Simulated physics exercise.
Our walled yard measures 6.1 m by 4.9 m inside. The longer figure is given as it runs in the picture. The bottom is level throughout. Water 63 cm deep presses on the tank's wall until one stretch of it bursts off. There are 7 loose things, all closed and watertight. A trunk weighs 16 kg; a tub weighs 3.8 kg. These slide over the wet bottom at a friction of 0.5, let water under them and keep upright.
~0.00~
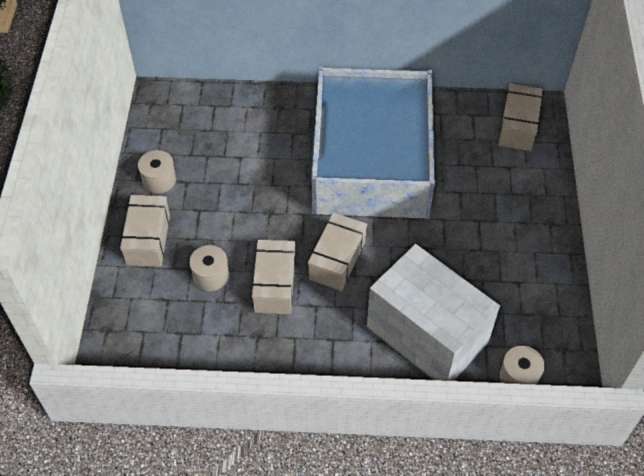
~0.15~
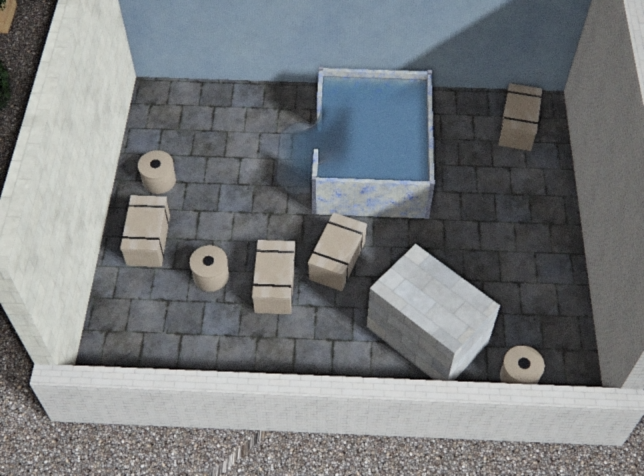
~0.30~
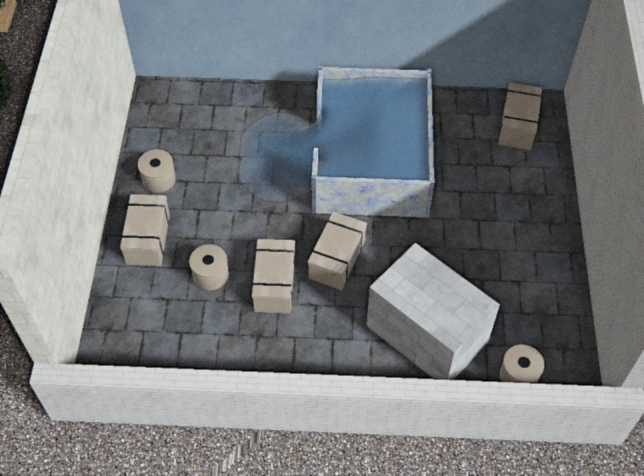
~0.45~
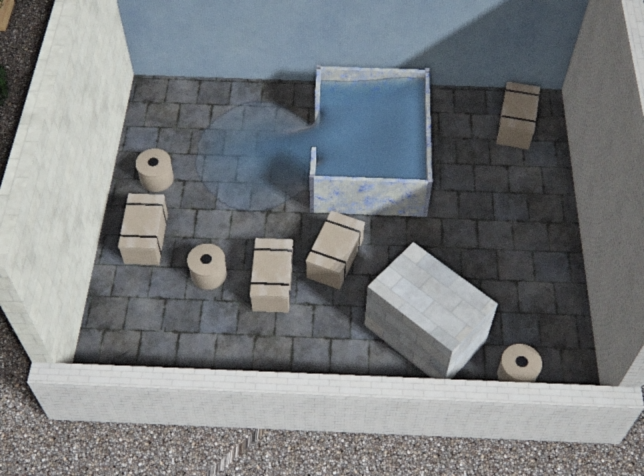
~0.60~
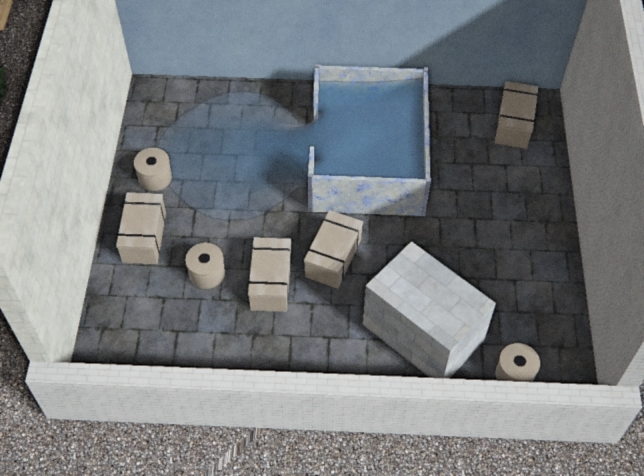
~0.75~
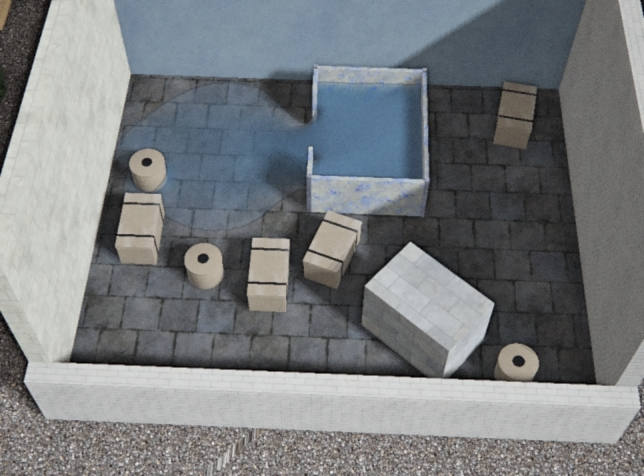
At the start, blue water fills a walled basin at the back of a paved yard scattered with strapped boxes, round tubs and a large pale block. A gap then appears in the basin's left wall, and water pours through it, spreading leftward across the paving in a widening sheet while the objects barely move.
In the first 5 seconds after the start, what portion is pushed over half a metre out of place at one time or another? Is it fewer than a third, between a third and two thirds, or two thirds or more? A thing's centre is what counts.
Central band.
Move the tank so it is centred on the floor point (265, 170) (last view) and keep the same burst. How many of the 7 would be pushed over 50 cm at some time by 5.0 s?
3.
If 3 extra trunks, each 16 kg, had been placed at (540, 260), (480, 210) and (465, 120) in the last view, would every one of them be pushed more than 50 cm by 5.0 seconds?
In turn: Under, less, under.
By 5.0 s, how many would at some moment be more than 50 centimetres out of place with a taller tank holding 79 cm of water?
The count would be 3.
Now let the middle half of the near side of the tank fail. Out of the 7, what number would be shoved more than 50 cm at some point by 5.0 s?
Then 6.
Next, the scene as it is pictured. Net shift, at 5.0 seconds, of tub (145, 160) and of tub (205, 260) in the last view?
250 cm, then 60 cm.
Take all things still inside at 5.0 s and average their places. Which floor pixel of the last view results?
(334, 289).
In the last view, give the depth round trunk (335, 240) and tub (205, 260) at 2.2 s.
0 and 2 cm.
After 1.1 s 0 of 7 are over 50 cm from their spots; 1 afloat.
After 2.2 s 2 of 7 are over 50 cm from their spots; 2 afloat.
After 3.5 s 2 of 7 are over 50 cm from their spots; 2 afloat.
After 5.0 s 3 of 7 are over 50 cm from their spots, and 3 have been at some point; 3 afloat.
